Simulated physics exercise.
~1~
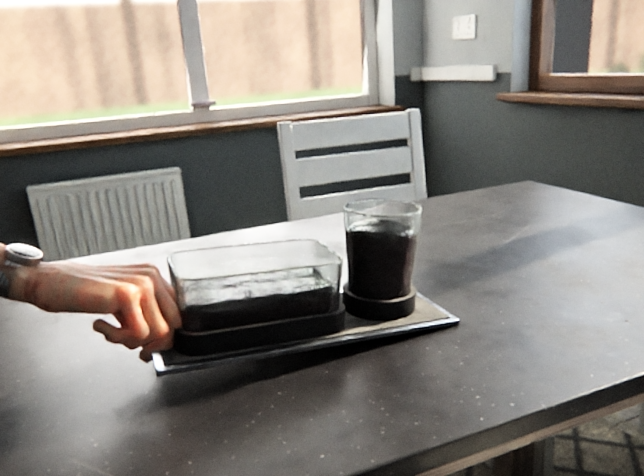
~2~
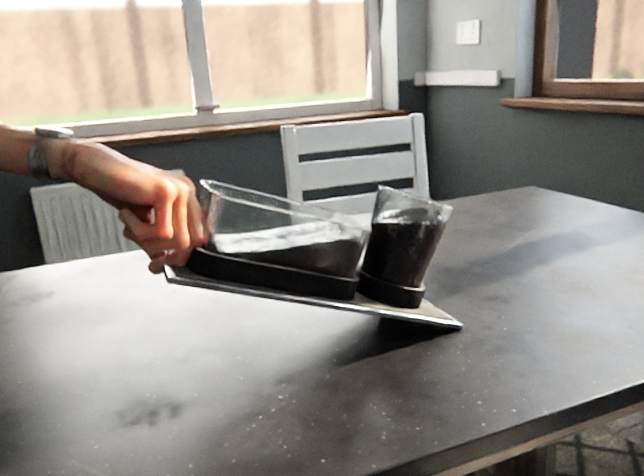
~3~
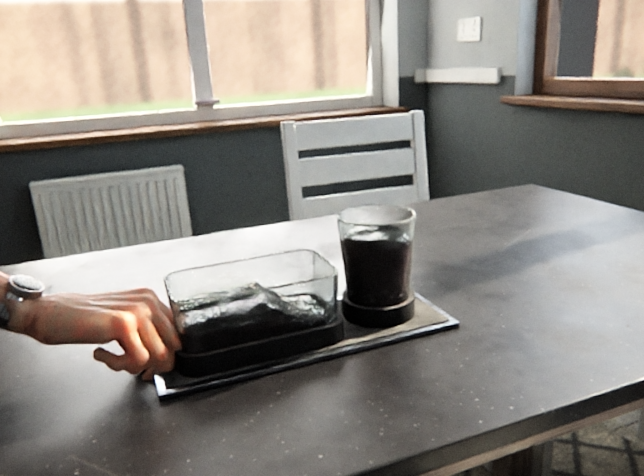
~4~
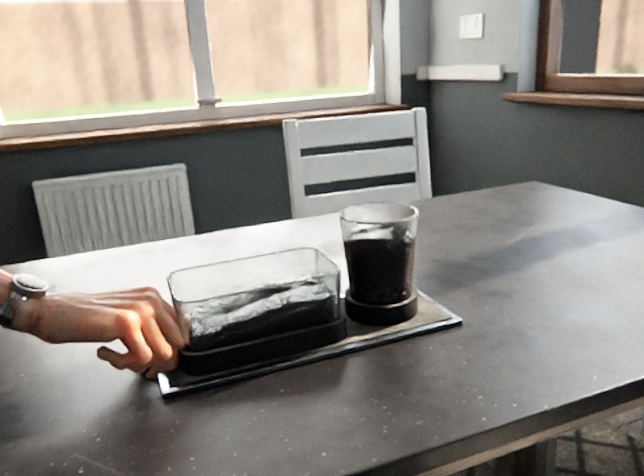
A hand tilts up a tray's left edge and lowers it, leaving dark liquid sloshing.
